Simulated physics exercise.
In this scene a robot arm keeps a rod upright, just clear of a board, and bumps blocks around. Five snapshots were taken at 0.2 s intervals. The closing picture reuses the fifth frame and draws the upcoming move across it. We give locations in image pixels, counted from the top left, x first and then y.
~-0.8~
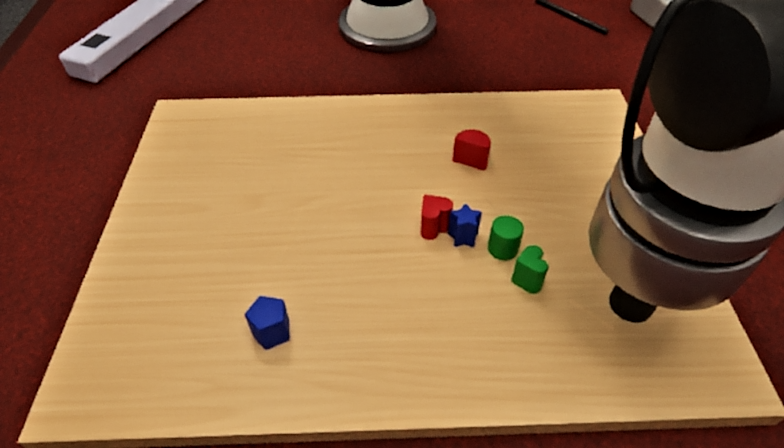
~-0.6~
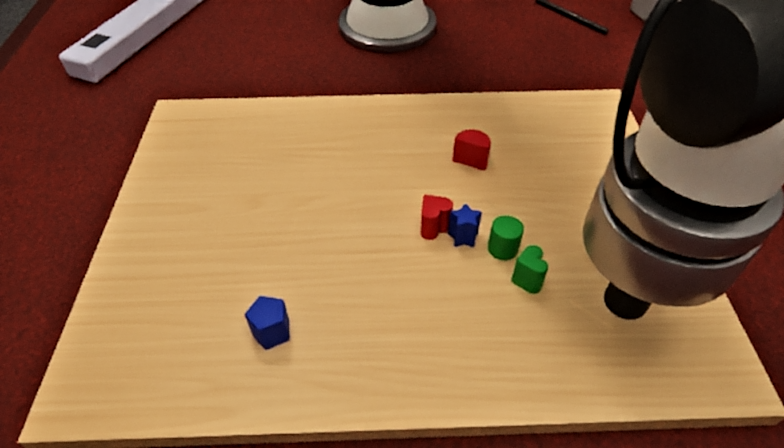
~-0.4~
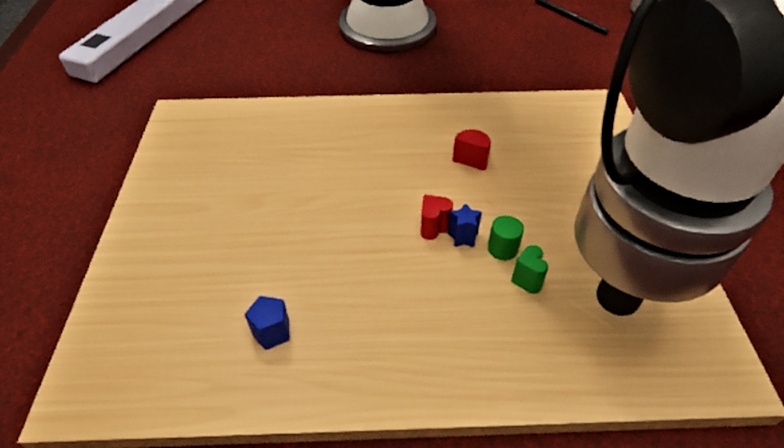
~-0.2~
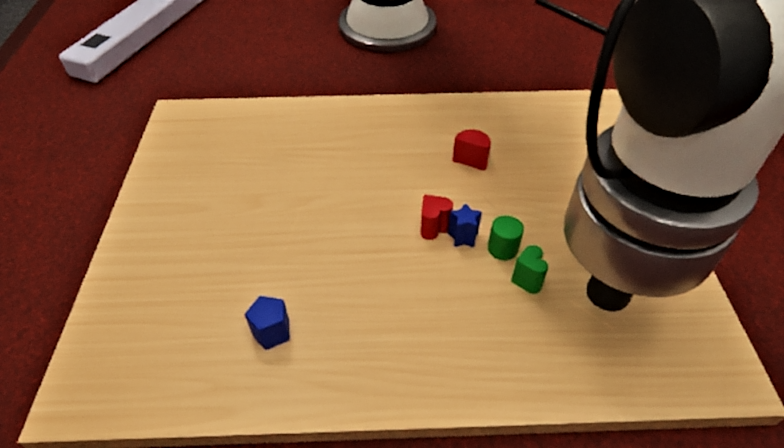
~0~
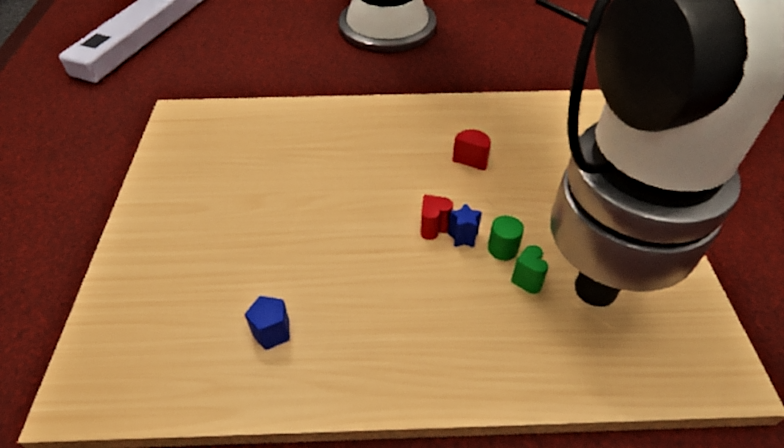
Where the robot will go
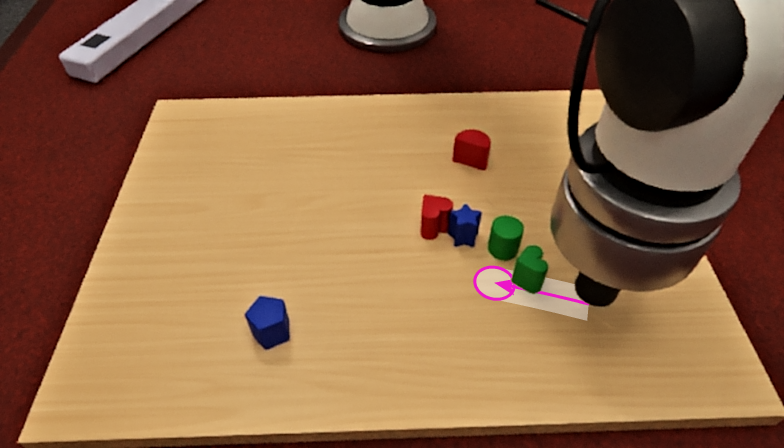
A black-and-white robotic arm with a silver collar and short dark tip hovers at the right over a pale wooden board on a dark red surface, seen from above at an angle. A red heart, blue star, green disc and green heart cluster right of centre, with a red block above and a blue pentagonal block lower left. The arm drifts slightly left while the blocks and camera stay still.
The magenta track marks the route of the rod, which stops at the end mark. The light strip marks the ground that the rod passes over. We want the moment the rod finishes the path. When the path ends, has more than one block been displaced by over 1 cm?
No
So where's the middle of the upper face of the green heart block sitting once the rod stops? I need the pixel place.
Near (484, 238).
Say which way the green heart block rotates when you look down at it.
Short answer: Clockwise.
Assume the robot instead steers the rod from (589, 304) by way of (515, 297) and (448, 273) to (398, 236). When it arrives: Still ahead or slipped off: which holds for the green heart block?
It slides aside on the way.
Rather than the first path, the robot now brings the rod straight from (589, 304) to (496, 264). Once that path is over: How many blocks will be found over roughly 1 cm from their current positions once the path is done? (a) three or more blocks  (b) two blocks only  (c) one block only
Option b.
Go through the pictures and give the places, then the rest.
Lower end of the rod at (630, 306), tops of blocks, blue star-shaped block at (467, 215), green disc at (508, 226), green heart block at (534, 258), in the first frame.
Rod at (624, 303), blocks as before, in the second frame.
Rod at (617, 300), blocks as before, in the third frame.
Rod at (607, 295), blocks as before, in the fourth frame.
Rod at (595, 291), blue star-shaped block at (467, 215), green disc at (508, 226), green heart block at (534, 258), in the fifth frame.
The drawn path runs from (589, 304) to (495, 283).
On the path given first. Halfway along, rod at (545, 279); green heart block at (519, 251), turned 30° clockwise.
At the end, rod at (498, 270); blue star-shaped block not moved; green disc at (505, 223); green heart block at (484, 238), turned 75° clockwise.
